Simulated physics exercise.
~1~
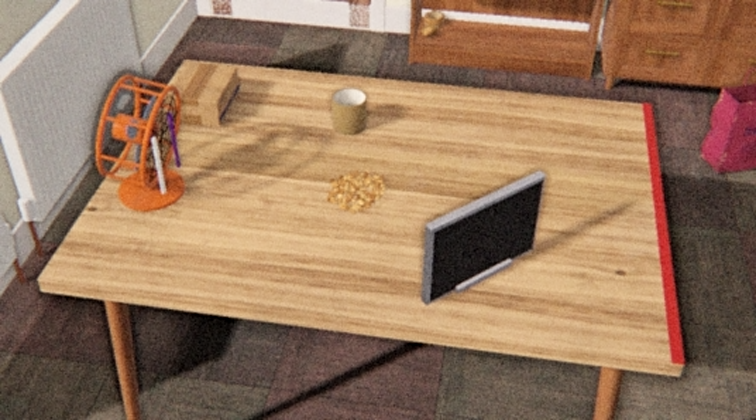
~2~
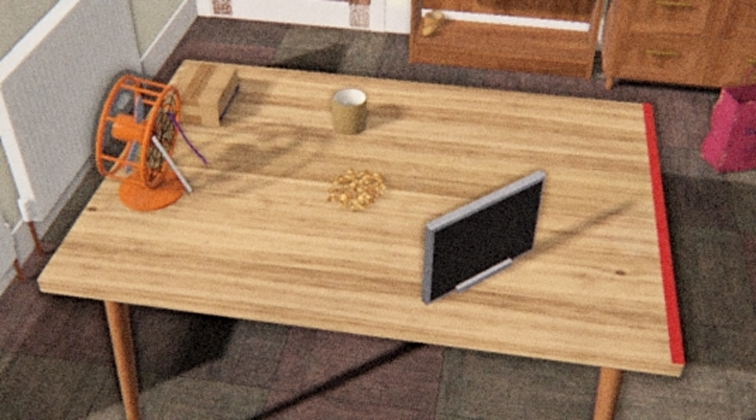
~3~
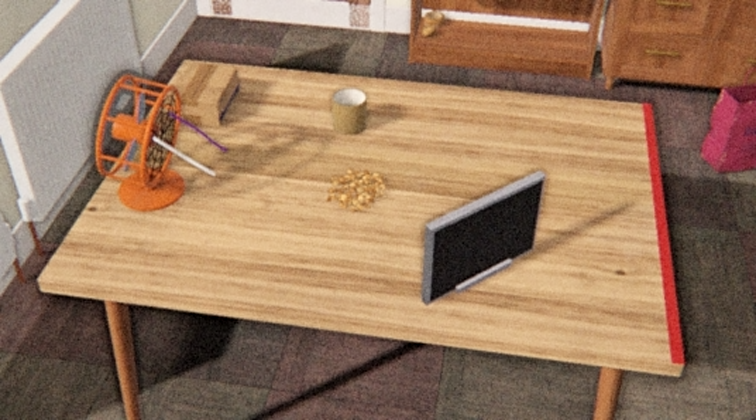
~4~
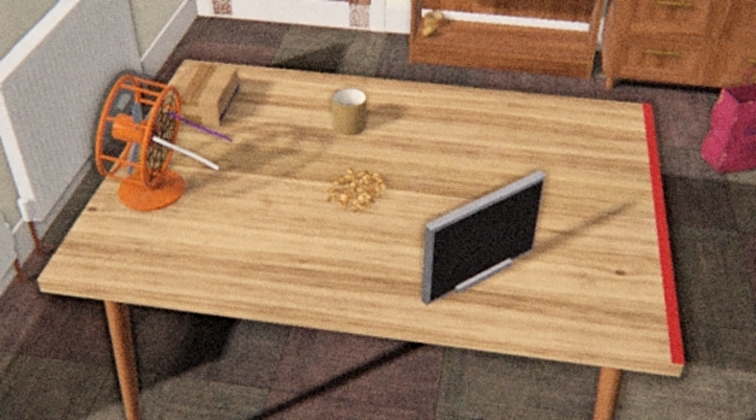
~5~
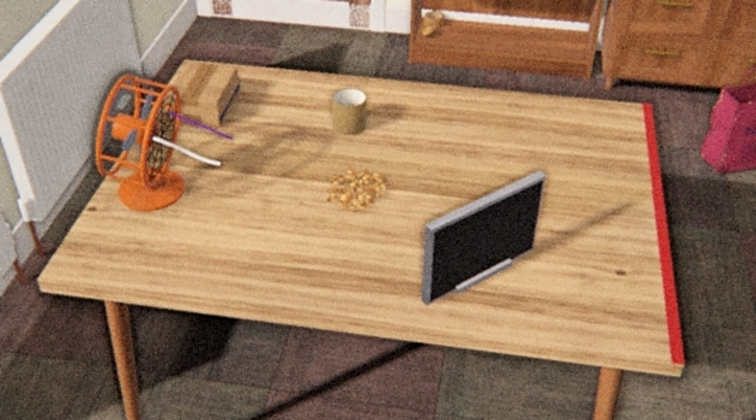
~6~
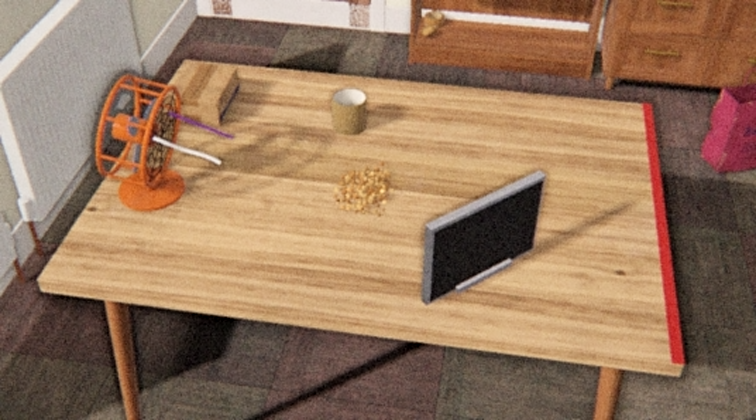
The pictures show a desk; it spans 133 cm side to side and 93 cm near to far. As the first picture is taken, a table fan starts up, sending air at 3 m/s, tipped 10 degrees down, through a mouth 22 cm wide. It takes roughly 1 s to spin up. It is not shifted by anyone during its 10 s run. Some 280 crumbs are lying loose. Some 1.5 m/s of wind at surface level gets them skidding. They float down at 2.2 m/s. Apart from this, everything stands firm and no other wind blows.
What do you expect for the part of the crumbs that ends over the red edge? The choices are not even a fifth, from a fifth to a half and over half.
When it settles, more than one in two lie over the red edge.
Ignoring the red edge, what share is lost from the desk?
Some 0 per cent.
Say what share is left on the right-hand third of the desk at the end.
Roughly 5 %.
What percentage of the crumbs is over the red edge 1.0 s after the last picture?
I'd put it at some 90 %.
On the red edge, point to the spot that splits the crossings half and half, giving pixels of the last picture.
At about (659, 164).
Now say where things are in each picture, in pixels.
The middle of the crumbs is near (356, 191), none has stirred yet and the mouth of the table fan is at (140, 132), in the first frame.
The middle of the crumbs is near (360, 190), none has stirred yet and the red edge is centred on (665, 212), in the second frame.
The middle of the crumbs is near (360, 190), none has stirred yet, the top of a mug is at (349, 97) and the top of a laptop is at (488, 199), in the third frame.
The middle of the crumbs is near (360, 190) and none has stirred yet, in the fourth frame.
The middle of the crumbs is near (360, 190) and none has stirred yet, in the fifth frame.
The middle of the crumbs is near (365, 189), the farthest in sight from the table fan is at (392, 191) and about 50 % have left their places, in the sixth frame.
Then, 1.0 s after the last picture, 91 % are over the red edge; 80 % have settled or left.
Then, 2.2 s after the last picture, 93 % are over the red edge; 93 % have settled or left.
Then, 4.6 s after the last picture, 94 % are over the red edge; 94 % have settled or left.
Then, 9.1 s after the last picture, at the end, 94 % are over the red edge.
